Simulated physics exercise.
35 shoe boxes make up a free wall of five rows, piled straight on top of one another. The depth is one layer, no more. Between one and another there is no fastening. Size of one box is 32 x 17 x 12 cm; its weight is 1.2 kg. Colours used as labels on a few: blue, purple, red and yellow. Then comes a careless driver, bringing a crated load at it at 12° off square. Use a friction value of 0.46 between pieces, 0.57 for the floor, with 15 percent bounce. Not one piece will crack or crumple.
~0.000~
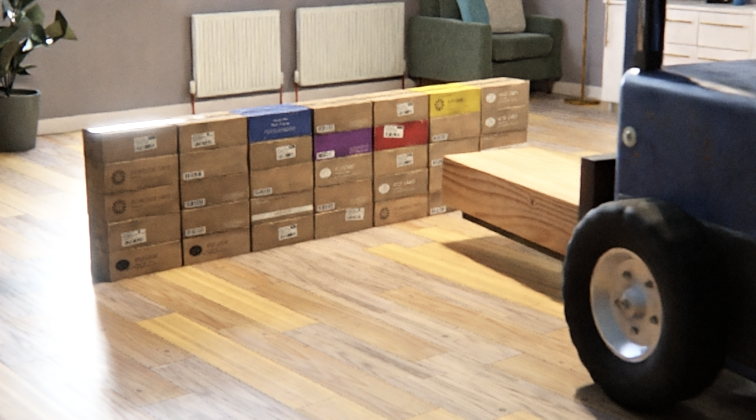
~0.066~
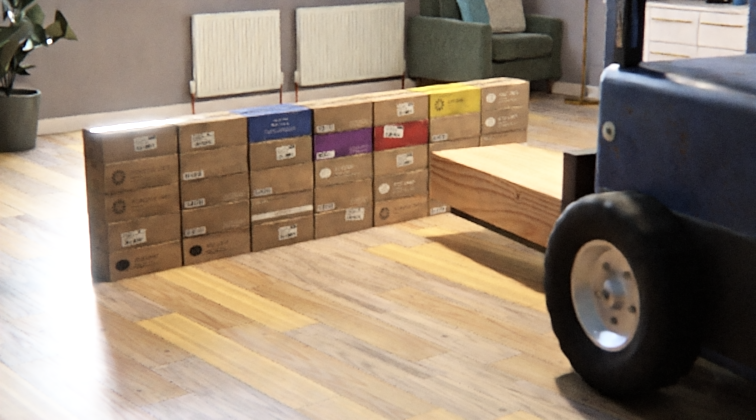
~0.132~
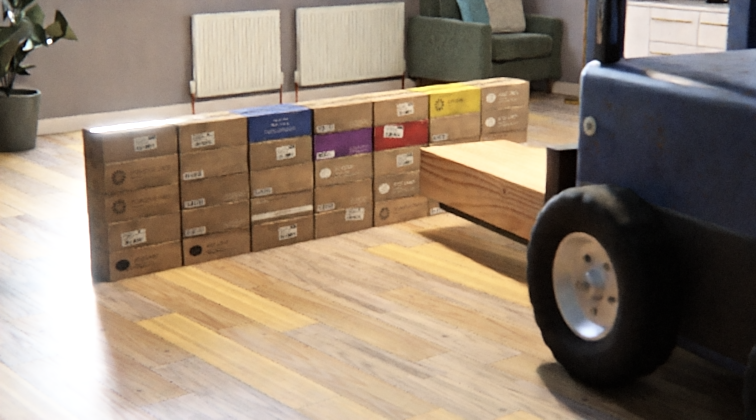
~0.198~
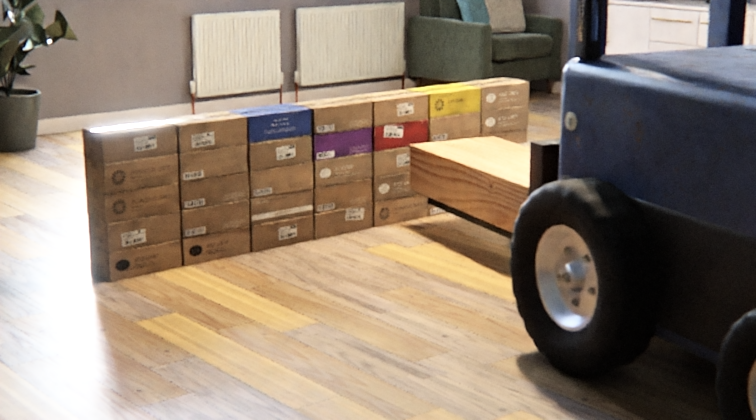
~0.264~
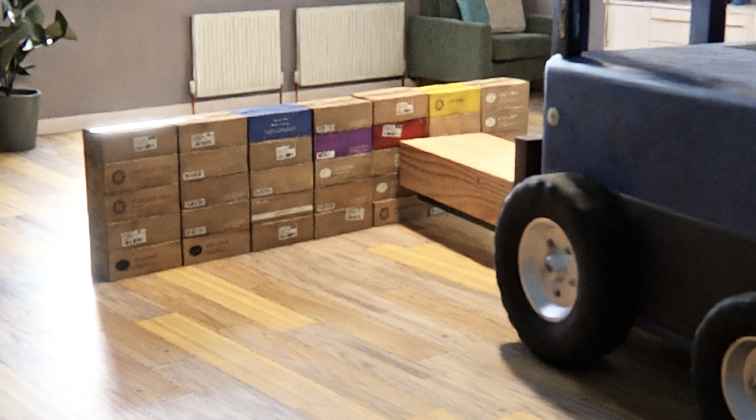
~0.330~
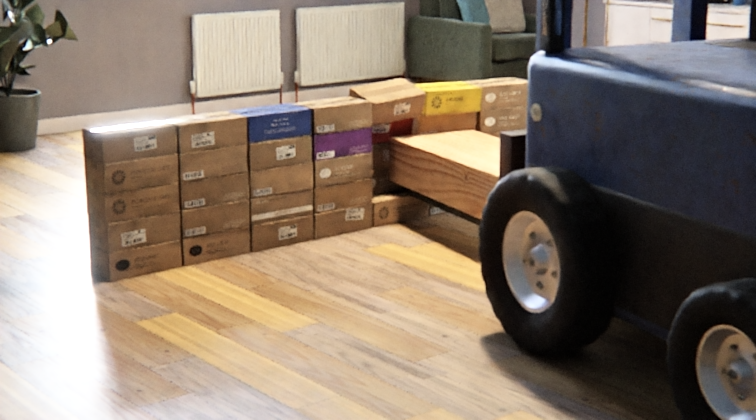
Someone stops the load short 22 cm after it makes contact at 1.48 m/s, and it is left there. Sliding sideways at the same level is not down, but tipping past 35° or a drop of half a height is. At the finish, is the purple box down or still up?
It is still up.
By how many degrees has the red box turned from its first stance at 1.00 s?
Rotation: Approx. 110°.
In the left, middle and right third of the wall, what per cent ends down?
The left third ends at 0 per cent, the middle at 30 per cent and the right at 40 per cent.
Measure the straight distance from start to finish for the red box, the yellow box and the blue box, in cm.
Red 110, yellow 60, blue 0.
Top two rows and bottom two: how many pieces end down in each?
That's 4 up top and 2 at the bottom.
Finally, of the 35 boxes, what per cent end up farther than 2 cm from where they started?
The shifted ones make up 30 per cent.
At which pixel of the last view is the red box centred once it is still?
Check around (248, 173) in the last image.
After 0.40 s, 1 of the 35 boxes down; purple box unmoved; yellow box leaning 9°.
After 0.60 s, 7 of the 35 boxes down; purple box unmoved; red box leaning 33°, 14 cm lower.
After 1.00 s, 8 of the 35 boxes down; purple box unmoved; yellow box on its side.
At rest (2.2 s), 8 of the 35 boxes down; purple box unmoved; red box upside down; yellow box on its side. As the last picture would show them, middles, purple box near (332, 141), red box near (248, 173).
